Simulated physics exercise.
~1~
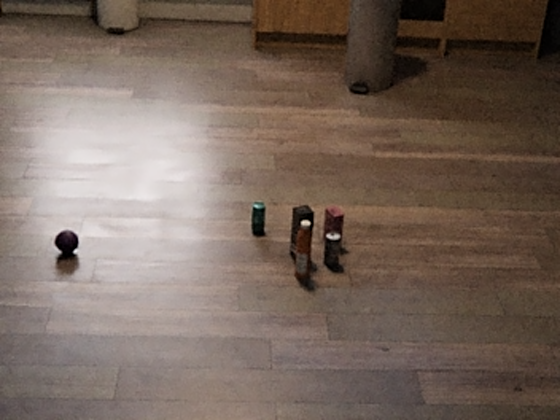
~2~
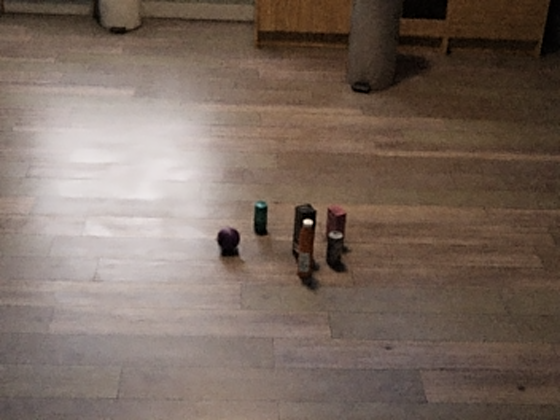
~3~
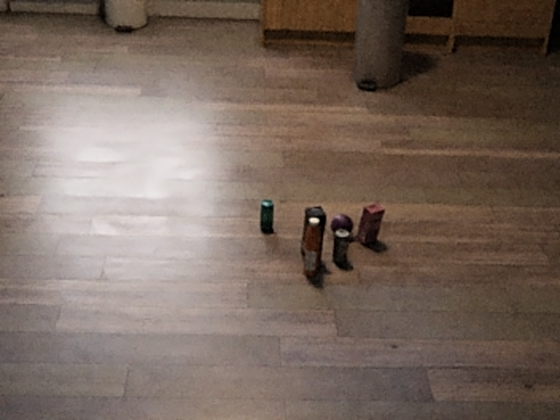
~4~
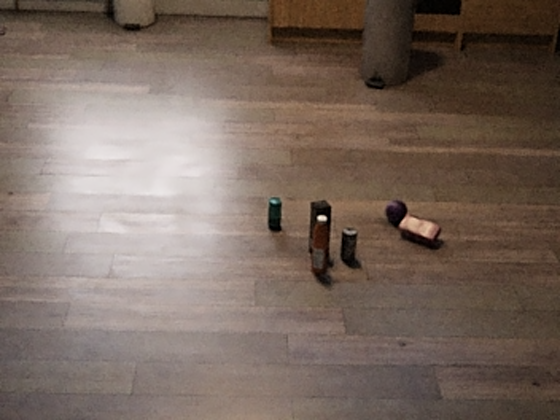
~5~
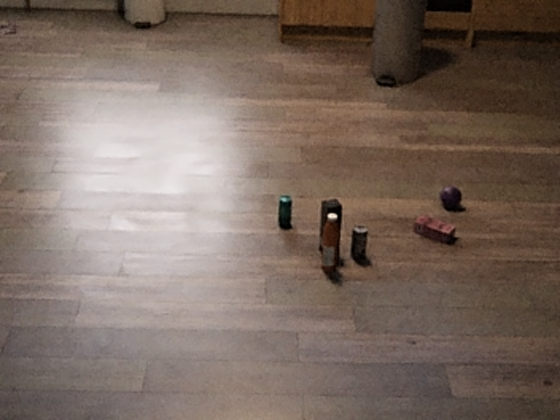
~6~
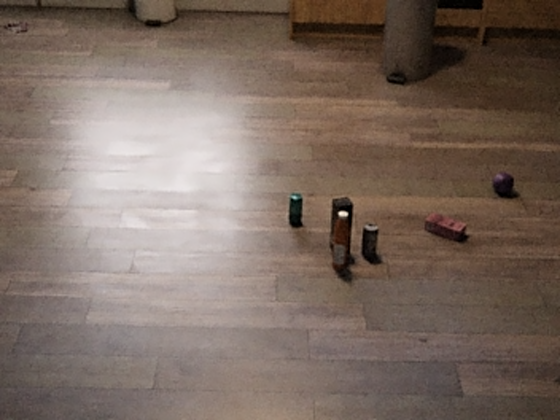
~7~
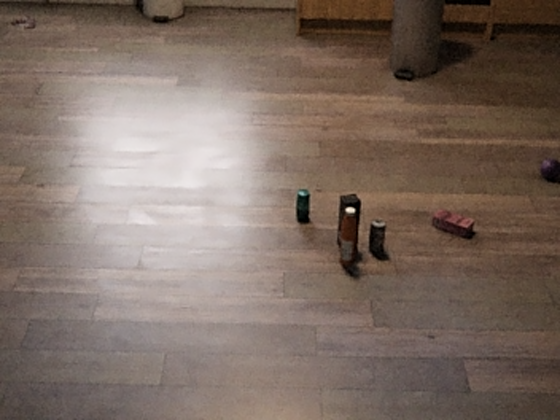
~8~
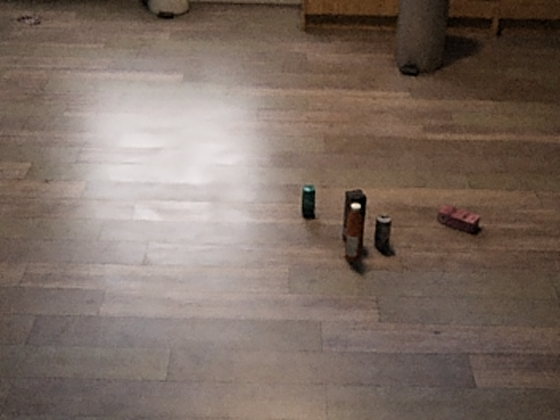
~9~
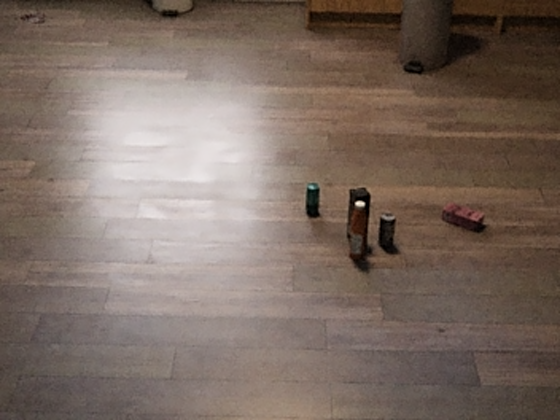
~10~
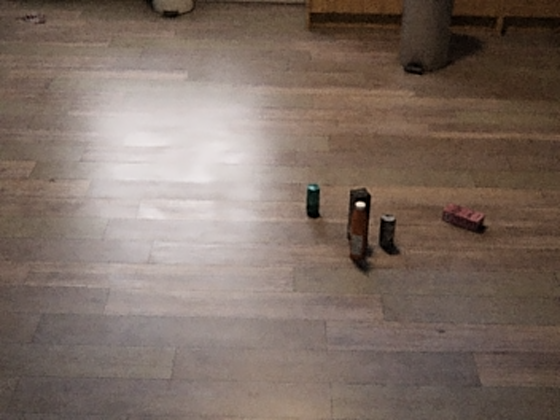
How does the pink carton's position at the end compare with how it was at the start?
At the start the pink carton stood upright with the other items, but by the end it was lying on its side on the floor, a little to their right.
A purple ball rolled in from the left across a wooden floor toward five small standing items, knocked over the pink carton, and carried on out of view to the right, leaving the cans, orange bottle and black carton still standing.
